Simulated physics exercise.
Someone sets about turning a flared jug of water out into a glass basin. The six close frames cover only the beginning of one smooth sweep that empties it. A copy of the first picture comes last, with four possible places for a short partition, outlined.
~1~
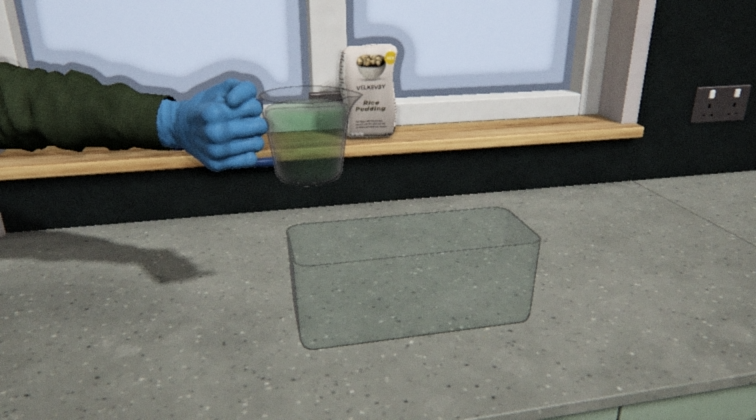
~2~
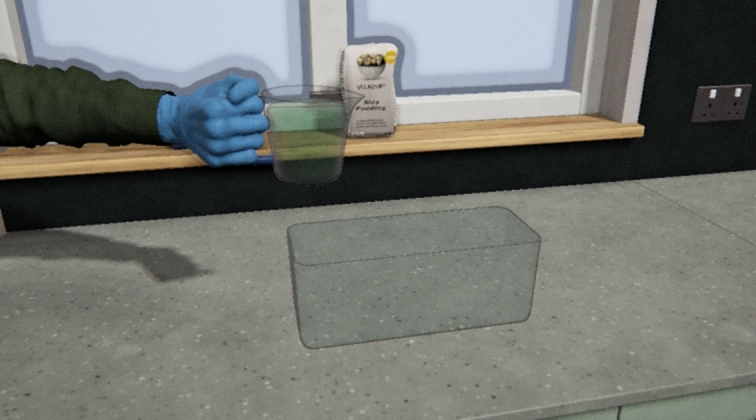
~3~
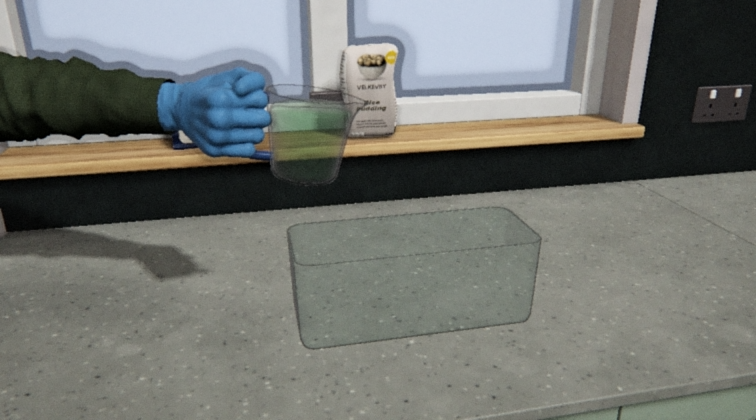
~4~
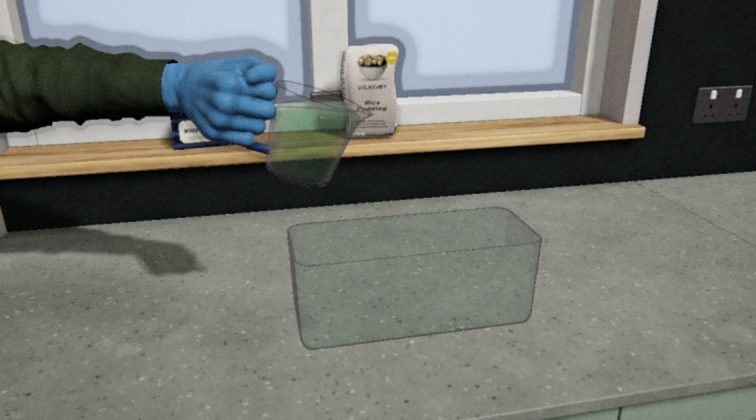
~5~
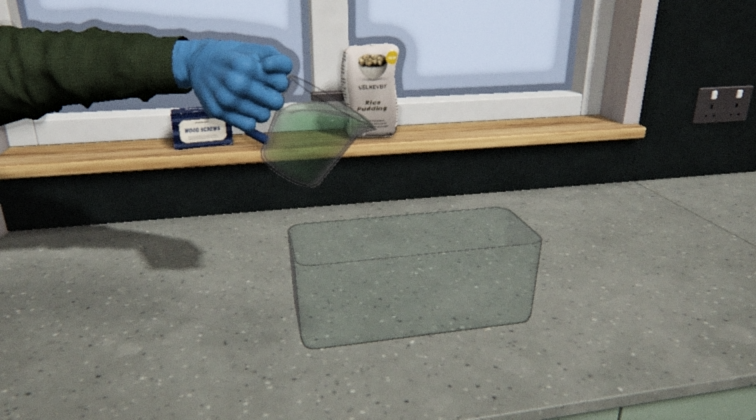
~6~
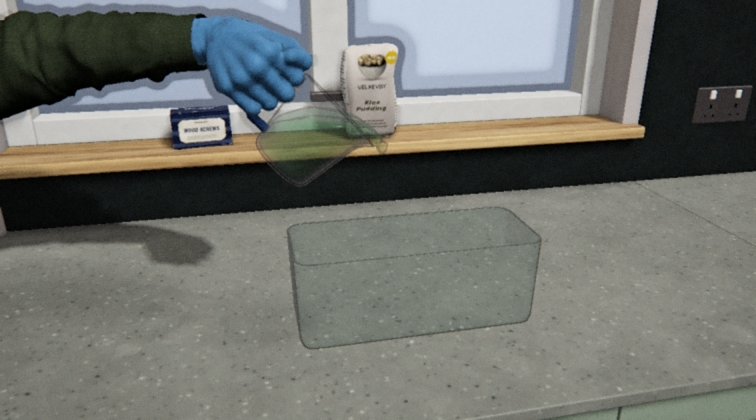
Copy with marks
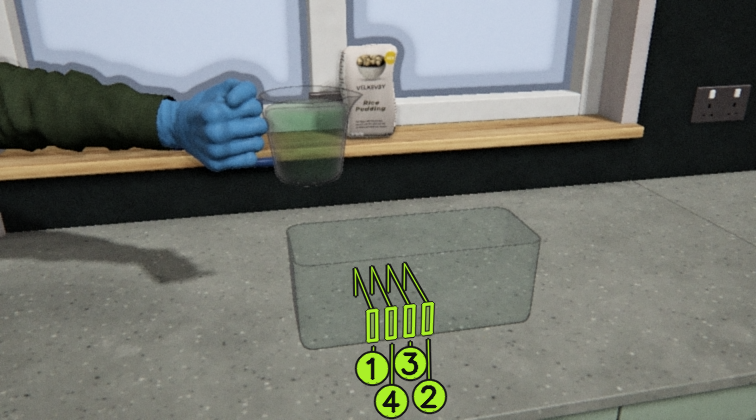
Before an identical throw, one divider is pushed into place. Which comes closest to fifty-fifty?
Best: 3.
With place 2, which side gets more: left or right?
The left one.
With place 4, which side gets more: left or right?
The right one.
In lime, 1 at (373, 347); 2 at (428, 339); 3 at (410, 342); 4 at (392, 344).
For place 1, about 7 % ends left of the wall and 92 % right of it.
For place 2, about 76 % ends left of the wall and 21 % right of it; 3 % is lost outside.
For place 3, about 54 % ends left of the wall and 43 % right of it; 3 % is lost outside.
For place 4, about 27 % ends left of the wall and 71 % right of it.
